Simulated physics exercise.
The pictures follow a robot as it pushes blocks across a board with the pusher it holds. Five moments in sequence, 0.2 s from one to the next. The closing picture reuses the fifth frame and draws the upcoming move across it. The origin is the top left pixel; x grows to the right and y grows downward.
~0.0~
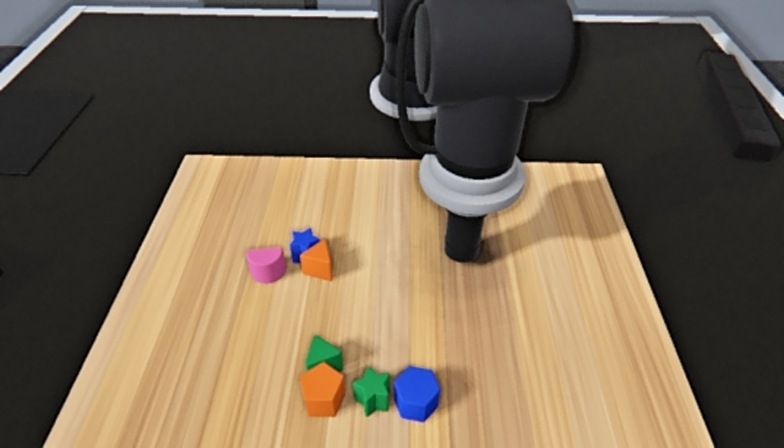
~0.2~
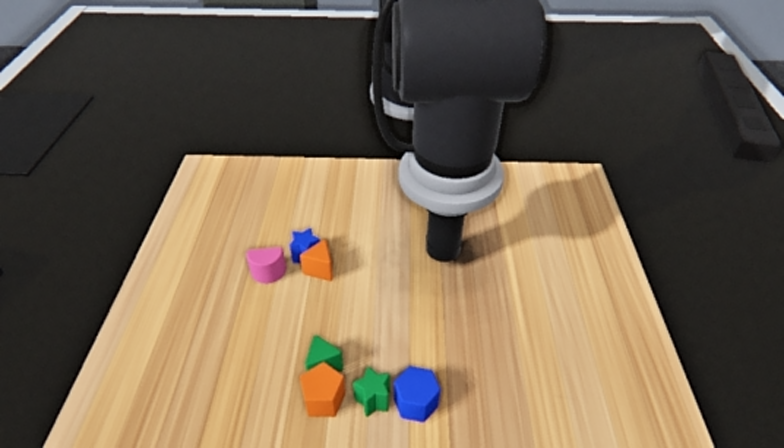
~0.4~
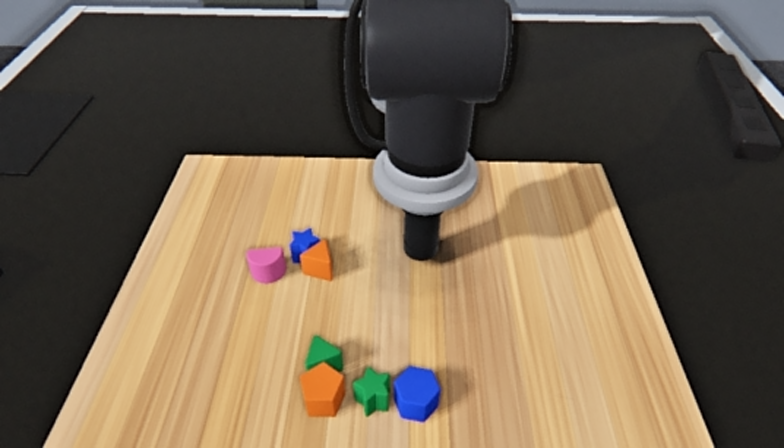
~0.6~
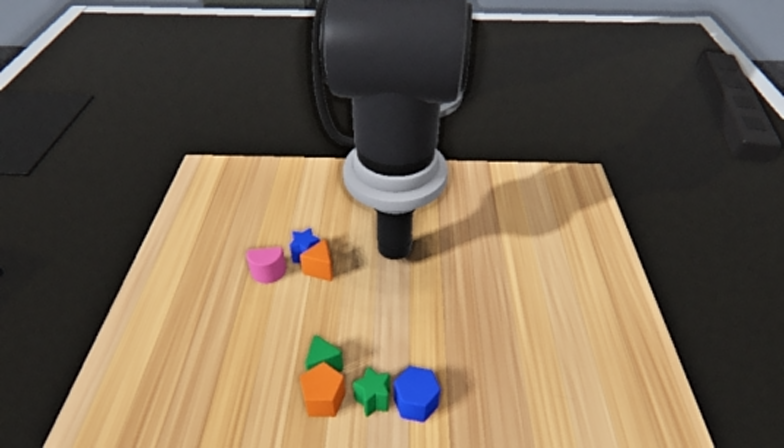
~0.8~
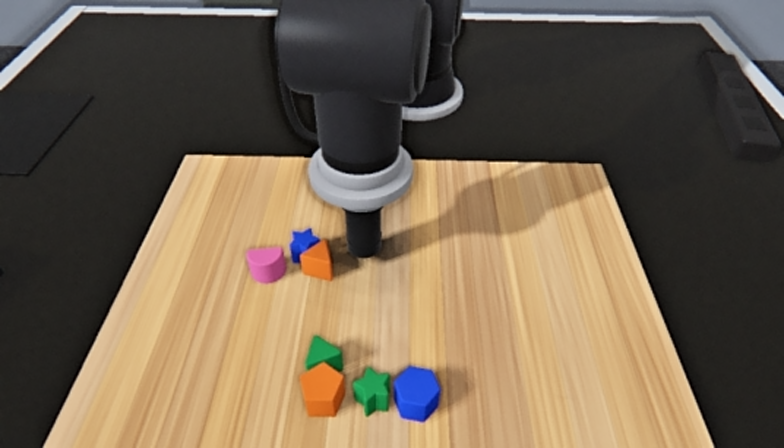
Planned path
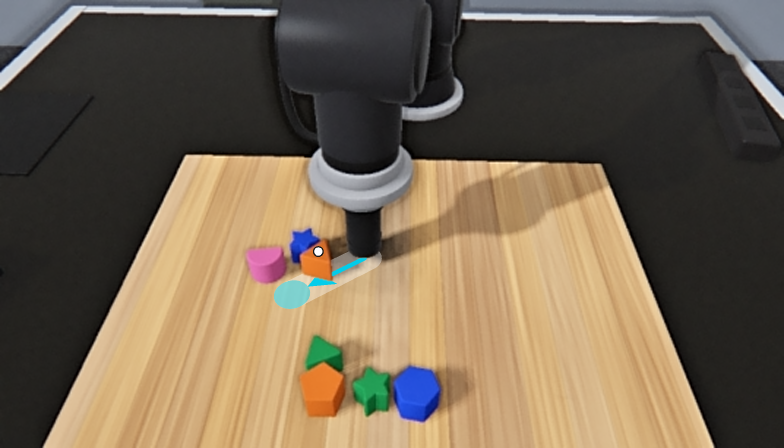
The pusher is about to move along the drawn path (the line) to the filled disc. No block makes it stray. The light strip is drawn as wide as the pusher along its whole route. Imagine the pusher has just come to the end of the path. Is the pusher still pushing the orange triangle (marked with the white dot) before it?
Yes, that is what happens.
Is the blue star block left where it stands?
Yes, I think so.
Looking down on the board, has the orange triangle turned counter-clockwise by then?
My answer is no.
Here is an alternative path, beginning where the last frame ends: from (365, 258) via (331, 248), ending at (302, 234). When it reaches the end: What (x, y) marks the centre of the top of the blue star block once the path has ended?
If I read the scene right, the answer is (282, 235).
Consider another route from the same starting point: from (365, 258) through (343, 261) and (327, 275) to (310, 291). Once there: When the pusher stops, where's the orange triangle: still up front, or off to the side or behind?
I think it holds its spot in front.
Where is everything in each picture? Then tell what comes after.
Lower end of the pusher (461, 251), tops of blocks, pink half-round block (264, 255), blue star block (304, 238), orange triangle (318, 252), in the first frame.
Pusher (443, 250), blocks as before, in the second frame.
Pusher (421, 250), blocks as before, in the third frame.
Pusher (394, 248), blocks as before, in the fourth frame.
Pusher (364, 247), pink half-round block (264, 255), blue star block (304, 238), orange triangle (318, 252), in the fifth frame.
The drawn path runs from (365, 258) to (292, 294); the dot is on the orange triangle.
What follows on the original path. Halfway along, pusher (328, 264); orange triangle (299, 258), turned 20° clockwise.
At the end, pusher (290, 283); pink half-round block (254, 255), turned 20° clockwise; blue star block not moved; orange triangle (260, 273), turned 30° clockwise.
